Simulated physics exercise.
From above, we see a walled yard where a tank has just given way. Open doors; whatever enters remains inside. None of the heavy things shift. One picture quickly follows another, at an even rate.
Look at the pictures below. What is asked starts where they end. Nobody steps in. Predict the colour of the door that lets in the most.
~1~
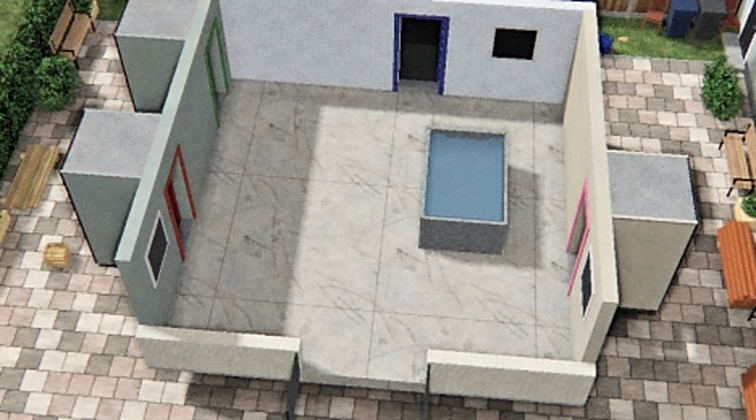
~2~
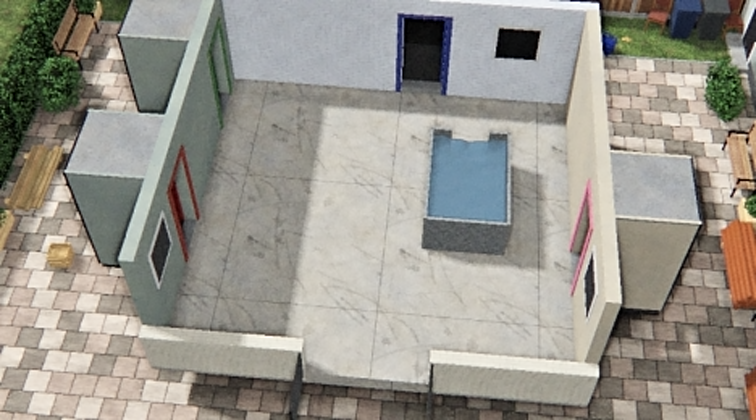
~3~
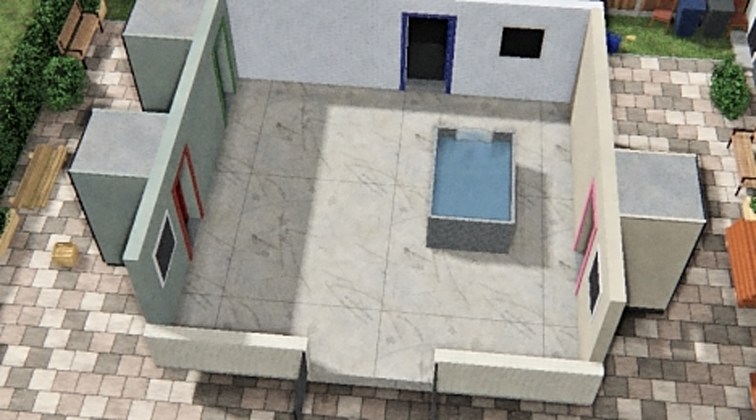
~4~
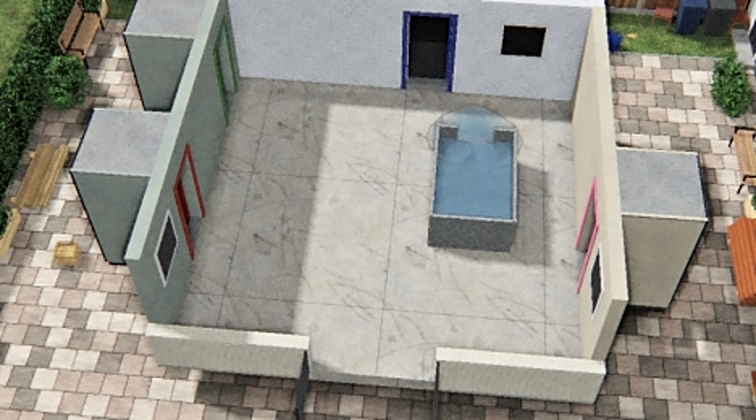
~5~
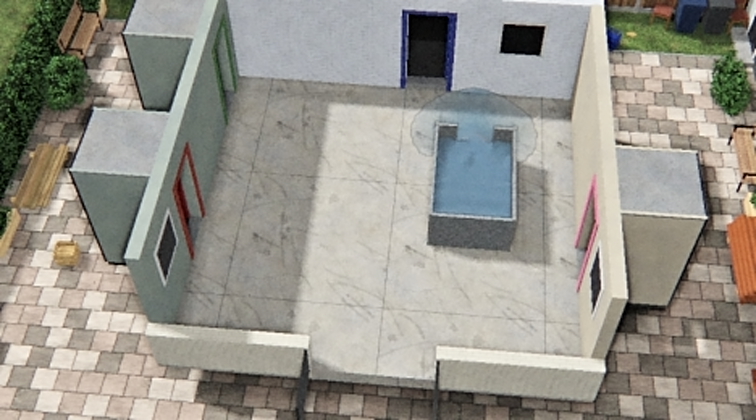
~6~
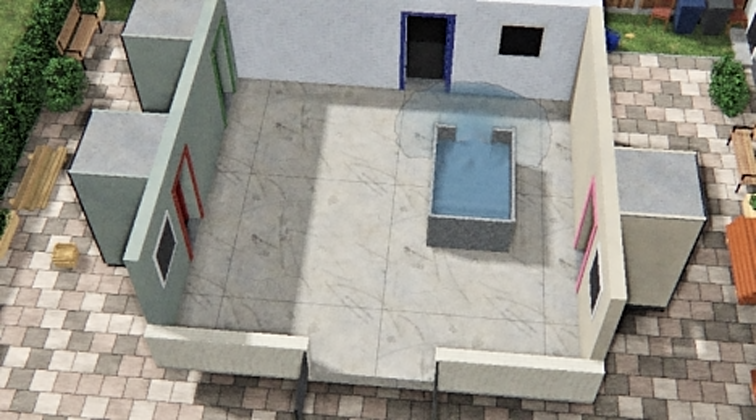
I would say blue.
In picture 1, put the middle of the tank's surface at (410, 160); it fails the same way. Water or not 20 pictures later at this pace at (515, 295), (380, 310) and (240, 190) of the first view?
In the order given: Not reached, not reached and not reached.
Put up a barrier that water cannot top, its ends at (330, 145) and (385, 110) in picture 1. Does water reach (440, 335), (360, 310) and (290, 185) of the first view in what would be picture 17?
Going through them in order, I get high and dry, high and dry and high and dry.
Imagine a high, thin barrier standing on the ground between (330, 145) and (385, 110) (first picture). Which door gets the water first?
That would be the one in blue.
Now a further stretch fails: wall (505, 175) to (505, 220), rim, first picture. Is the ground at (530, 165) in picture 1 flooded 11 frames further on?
There: Wet.
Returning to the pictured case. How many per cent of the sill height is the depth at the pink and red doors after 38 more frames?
I'd put it at close to 130 and 90 per cent.
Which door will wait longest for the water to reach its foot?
Answer: The red door.
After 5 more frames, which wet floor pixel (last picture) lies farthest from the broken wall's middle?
Farthest reach: (334, 86).
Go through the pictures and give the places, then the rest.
The first picture shows still water in the tank at (466, 176).
In the second picture, water pours out on the tank's far side and has run to a hidden place.
In the third picture, water pours out on the tank's far side and has run to a hidden place.
In the fourth picture, the front is at (472, 107), out from the gap on the tank's far side.
In the fifth picture, water pours out on the tank's far side and has run to (499, 96).
In the sixth picture, water pours out on the tank's far side and has run to (420, 92).
A moment on, water covers 15 % of the floor; pink door not reached, blue door some in, red door not reached, green door not reached.
Next, water covers 20 % of the floor; pink door not reached, blue door a lot in, red door not reached, green door not reached.
Then, water covers 45 % of the floor; pink door wet at the sill, nothing in, blue door a lot in, red door not reached, green door some in.
Later, water covers 70 % of the floor; pink door wet at the sill, nothing in, blue door a lot in, red door wet at the sill, nothing in, green door some in.
In the end, water covers 95 % of the floor; pink door a trickle in, blue door a lot in, red door wet at the sill, nothing in, green door some in; the blue door has let in the most.
